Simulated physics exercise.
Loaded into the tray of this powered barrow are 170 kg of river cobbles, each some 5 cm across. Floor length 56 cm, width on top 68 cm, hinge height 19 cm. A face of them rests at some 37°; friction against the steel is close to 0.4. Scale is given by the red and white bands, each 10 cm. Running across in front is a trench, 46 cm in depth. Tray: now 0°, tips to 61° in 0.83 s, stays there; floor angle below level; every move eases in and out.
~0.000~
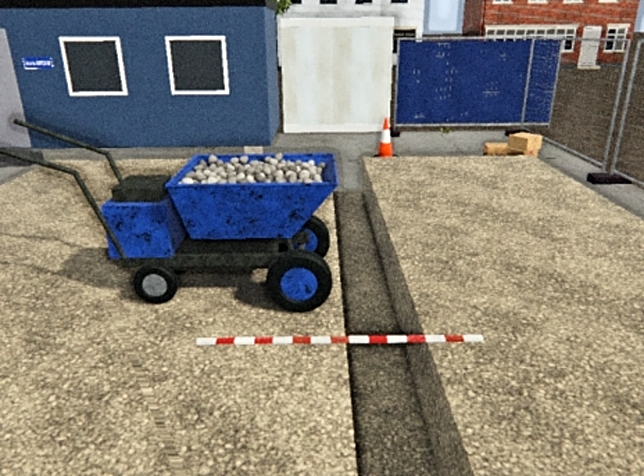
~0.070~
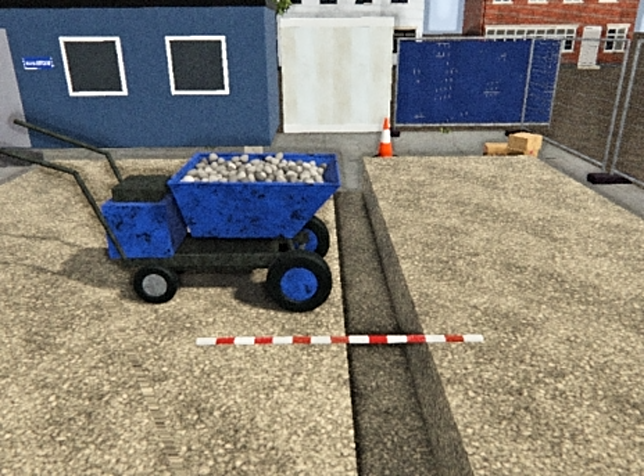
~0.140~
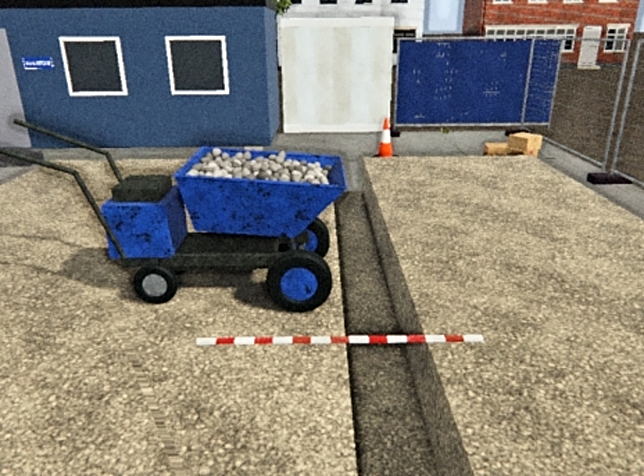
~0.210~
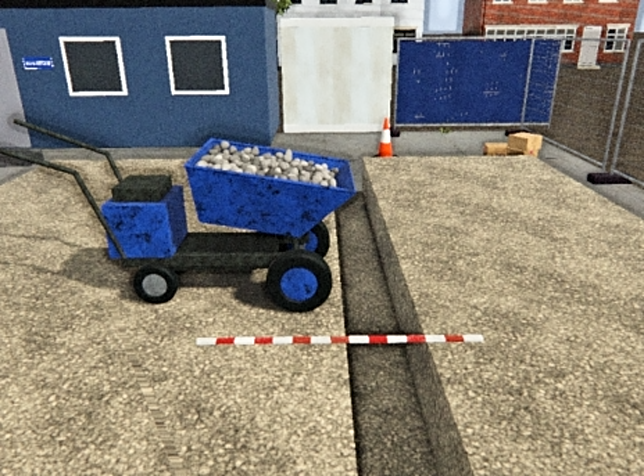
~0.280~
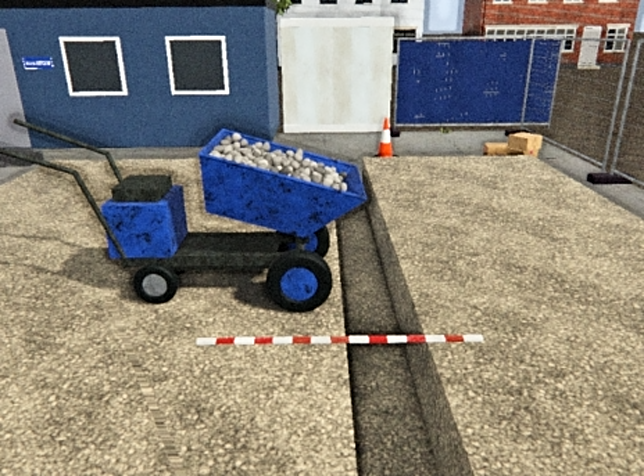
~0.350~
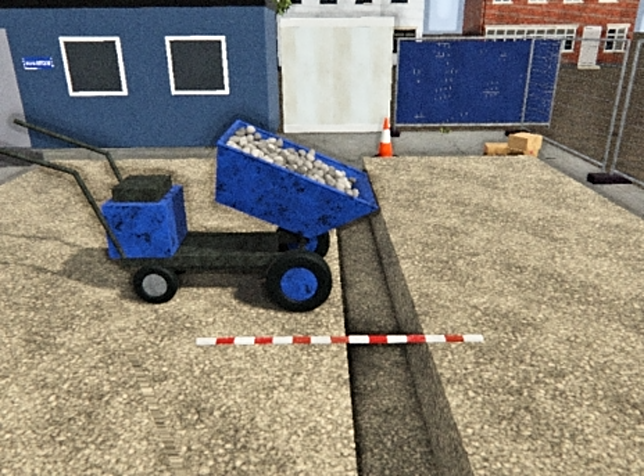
The clip opens on a blue powered barrow, its tray loaded with grey cobbles, standing at the left edge of a trench crossed by a red and white striped pole. The tray tilts slowly at first, then more steeply, its rear rising and its front lip dipping over the trench, with the cobbles still inside.
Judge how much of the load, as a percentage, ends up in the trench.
Around 23 %.
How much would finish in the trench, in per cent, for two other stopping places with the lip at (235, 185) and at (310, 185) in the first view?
Result: Close to 65 then close to 45 per cent.
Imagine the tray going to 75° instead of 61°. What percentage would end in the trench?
It comes out at about 15 percent.
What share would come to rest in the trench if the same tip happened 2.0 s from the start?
Near 30 per cent.
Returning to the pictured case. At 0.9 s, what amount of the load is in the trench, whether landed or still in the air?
Some 0 per cent.
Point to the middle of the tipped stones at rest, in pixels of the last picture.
At about pixel (439, 282) in the last view.
After 0.6 s the floor is at 51°; 100 % in the tray; the foremost stones are at (394, 230).
After 0.9 s the floor is at 61°; 83 % in the tray, 2 % in the trench, 15 % past the trench; the foremost stones are at (452, 281).
After 1.3 s the floor is at 61°; 47 % in the tray, 1 % in the trench, 52 % past the trench; the foremost stones are at (551, 293).
After 3.2 s the floor is at 61°; 17 % in the tray, 23 % in the trench, 60 % past the trench; the foremost stones are past the picture's edge.
